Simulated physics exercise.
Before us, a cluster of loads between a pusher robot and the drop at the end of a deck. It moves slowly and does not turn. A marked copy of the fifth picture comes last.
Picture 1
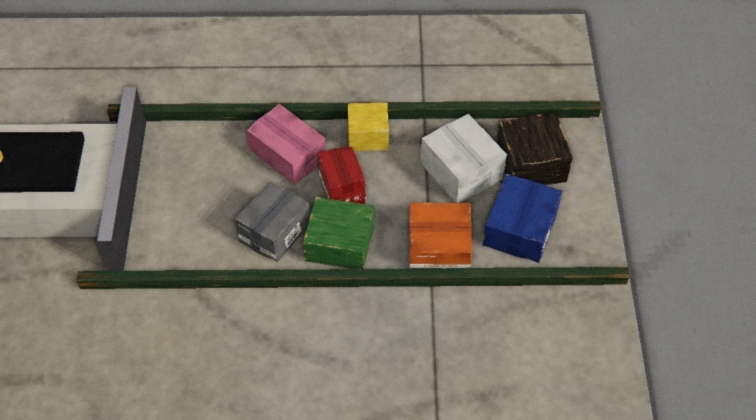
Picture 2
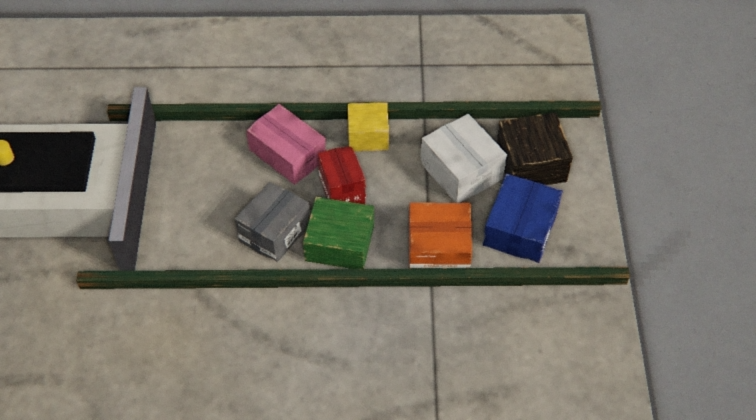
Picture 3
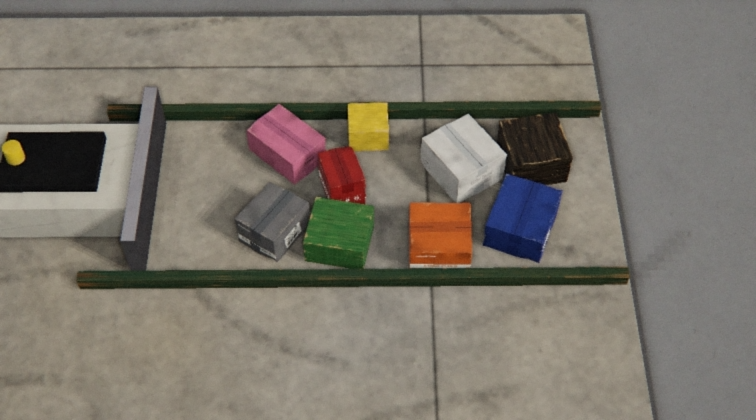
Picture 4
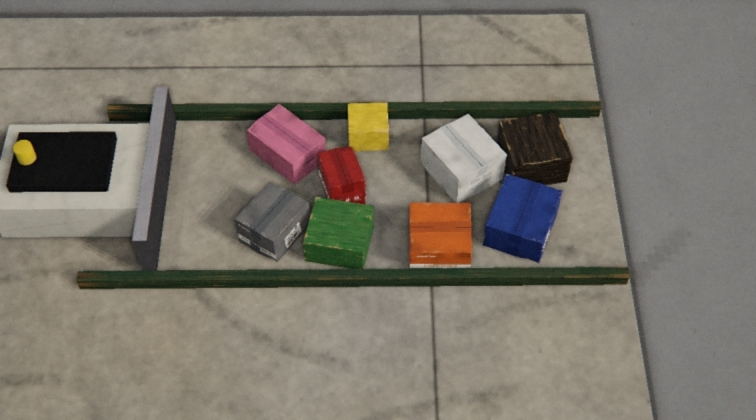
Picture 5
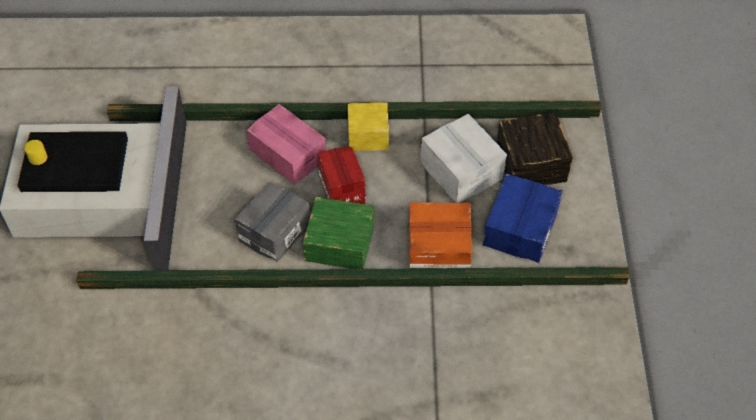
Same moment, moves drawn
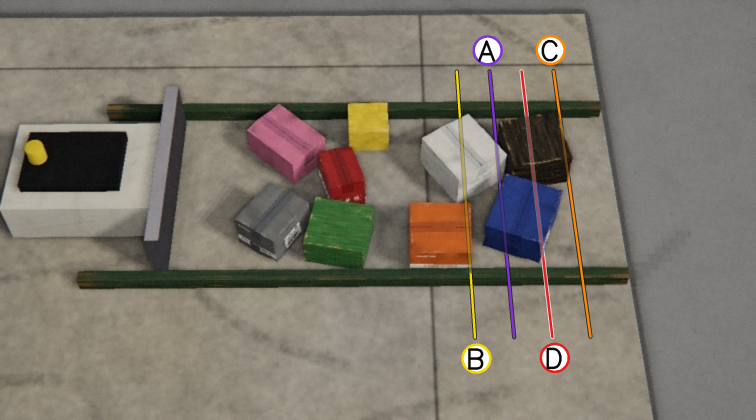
White pusher robot with a broad grey blade creeping right between green rails toward a cluster of coloured boxes that stay still.
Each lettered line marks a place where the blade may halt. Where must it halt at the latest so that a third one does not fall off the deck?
No farther than B.
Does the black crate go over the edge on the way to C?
By then, yes.
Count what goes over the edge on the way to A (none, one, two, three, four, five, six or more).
Three.
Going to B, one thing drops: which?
The blue parcel.
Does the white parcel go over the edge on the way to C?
Yes.
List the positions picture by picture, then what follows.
Orange box (440, 237); grey parcel (273, 222); black crate (534, 151), in the first picture.
Robot (48, 160); green crate (340, 233), in the second picture.
Robot (60, 160); blue parcel (522, 218), in the third picture.
Robot (71, 160); red box (342, 179), in the fourth picture.
Robot (81, 160); orange box (440, 237); grey parcel (273, 222); black crate (534, 151), in the fifth picture.
On the marked copy, A at (501, 193); B at (465, 193); C at (570, 192); D at (536, 192).
Following B. Soon after the start, robot (191, 159); green crate (359, 231); pink parcel (317, 143).
Later, robot (298, 158); blue parcel (584, 212); black crate (543, 148).
In the end, robot (381, 158); blue parcel over the edge; black crate (606, 136); one fallen.
As for the rest, A drops three; C drops six; D drops four.
